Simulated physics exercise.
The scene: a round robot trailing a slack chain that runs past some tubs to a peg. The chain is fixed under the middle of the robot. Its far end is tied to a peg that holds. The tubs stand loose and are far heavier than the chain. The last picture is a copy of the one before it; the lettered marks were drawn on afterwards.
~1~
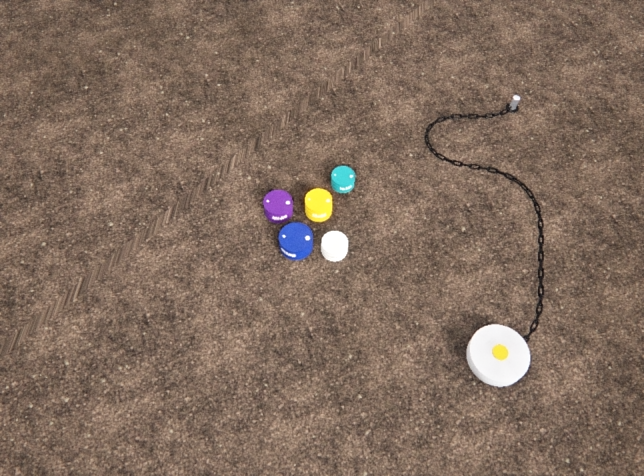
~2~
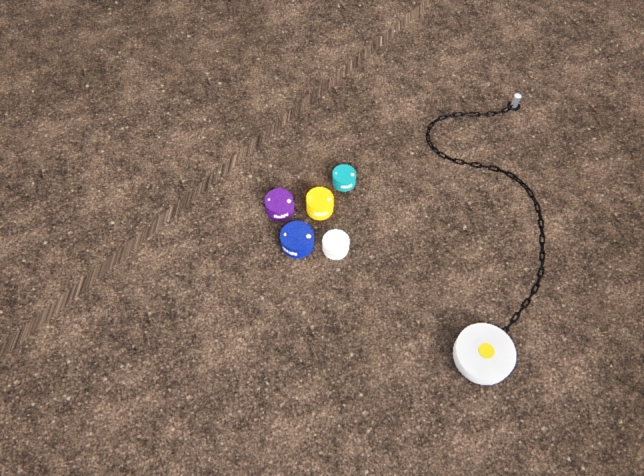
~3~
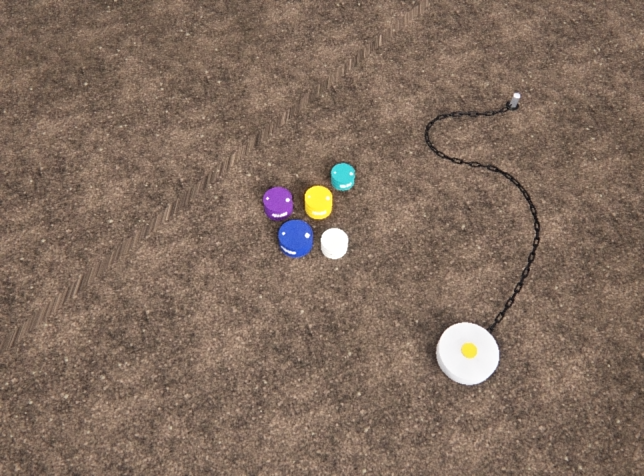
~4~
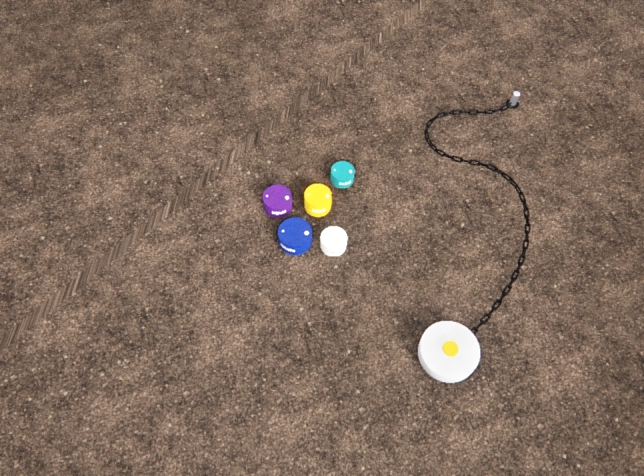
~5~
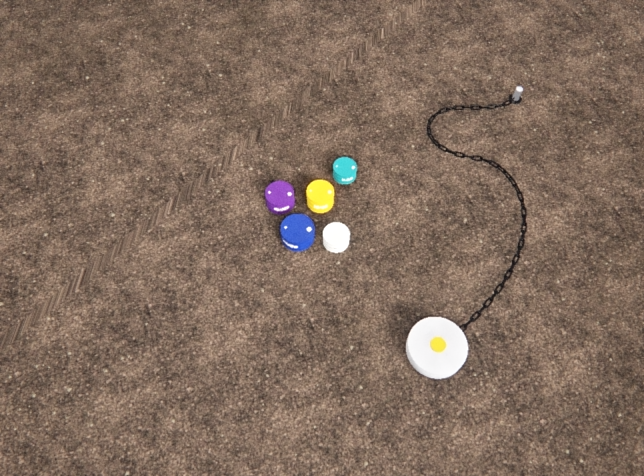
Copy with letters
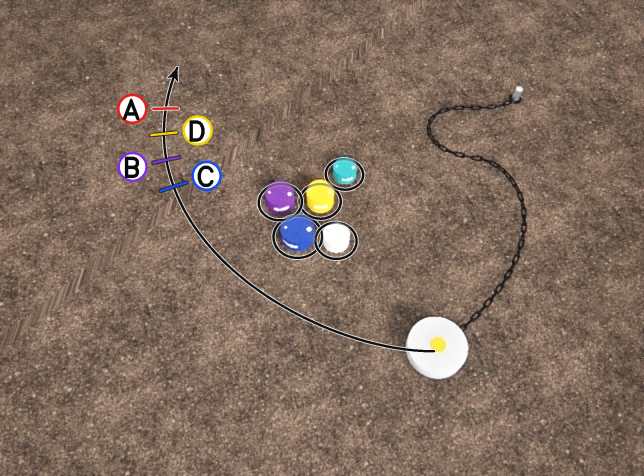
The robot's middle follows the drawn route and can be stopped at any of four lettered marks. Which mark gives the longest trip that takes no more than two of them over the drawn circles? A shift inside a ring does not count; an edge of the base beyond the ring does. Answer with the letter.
C is the last stop within the limit.
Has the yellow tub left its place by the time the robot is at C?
No.
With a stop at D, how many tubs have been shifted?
By then, four.
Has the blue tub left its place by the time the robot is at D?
Yes.
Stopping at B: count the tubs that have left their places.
Four.
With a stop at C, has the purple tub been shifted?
No.
On the marked copy, A at (166, 109); B at (166, 160); C at (174, 187); D at (164, 134); the route from (434, 351) via (205, 241) to (177, 68).
With C. Early on, robot (312, 318).
Further on, robot (216, 251).
At the end, robot (172, 182); blue tub (297, 226); white tub (325, 220); one over the rings.
As for the rest, A has four over the rings; B has four over the rings; D has four over the rings.
